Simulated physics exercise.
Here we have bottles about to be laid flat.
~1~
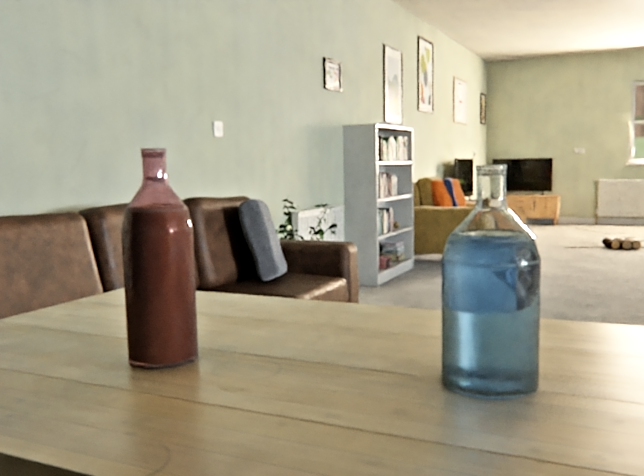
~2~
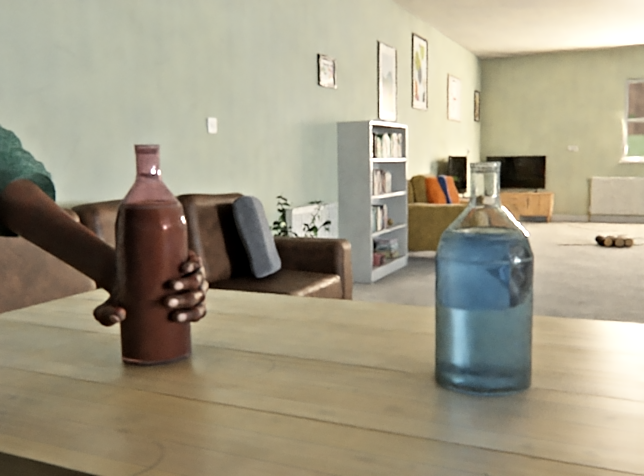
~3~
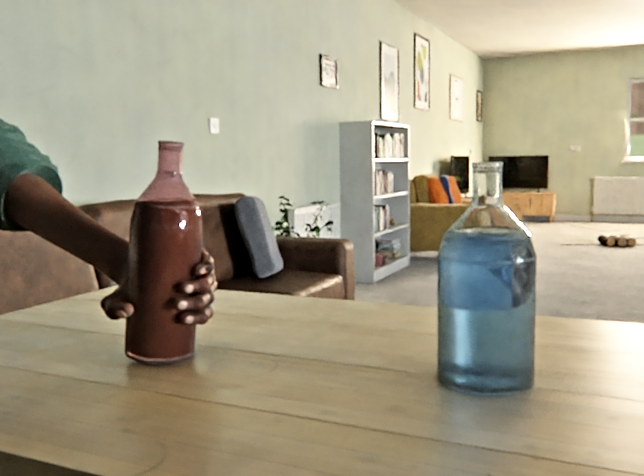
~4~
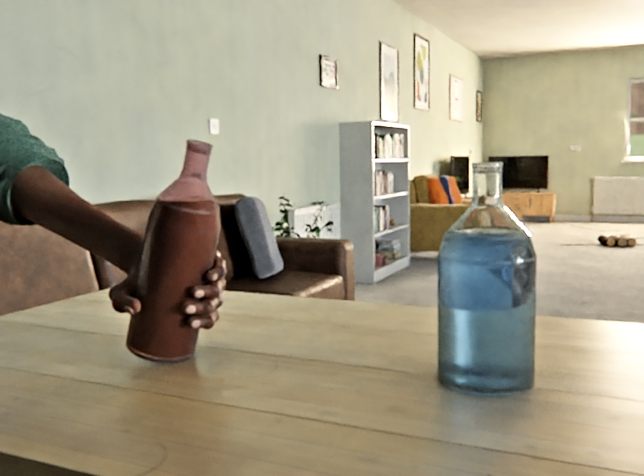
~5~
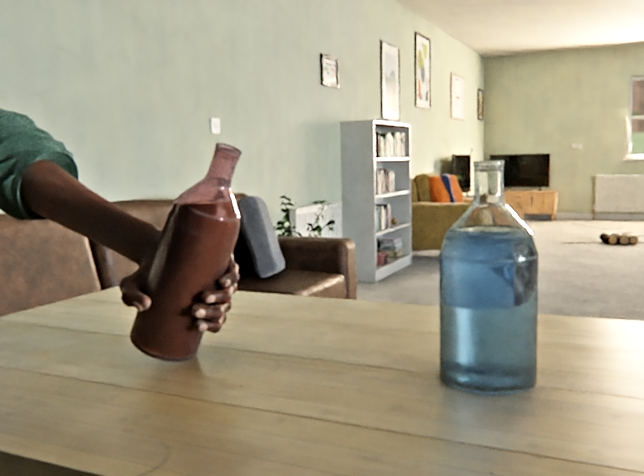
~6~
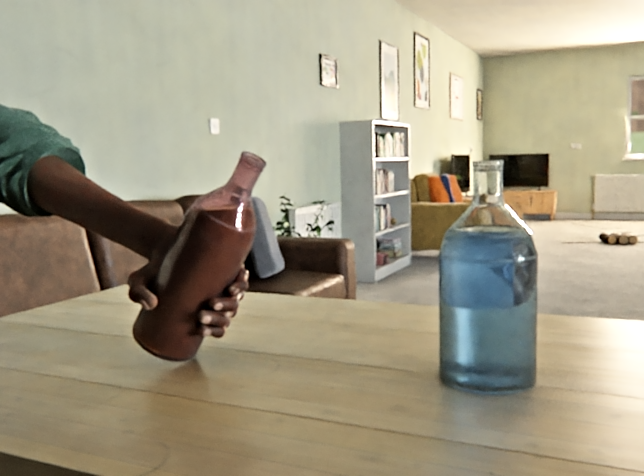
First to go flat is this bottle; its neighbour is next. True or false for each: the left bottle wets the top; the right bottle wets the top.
Left: True; right: True.
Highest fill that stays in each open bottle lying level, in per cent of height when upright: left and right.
26 and 26 in a hundred.
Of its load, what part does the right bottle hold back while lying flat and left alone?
Residual share: About 40 per cent.
Next, the left bottle is nearly down; left bottle, dry at the neck.
After that, the left bottle lies flat; left bottle, some has come out.
Finally, both lie flat; left bottle, some has come out; right bottle, some has come out.
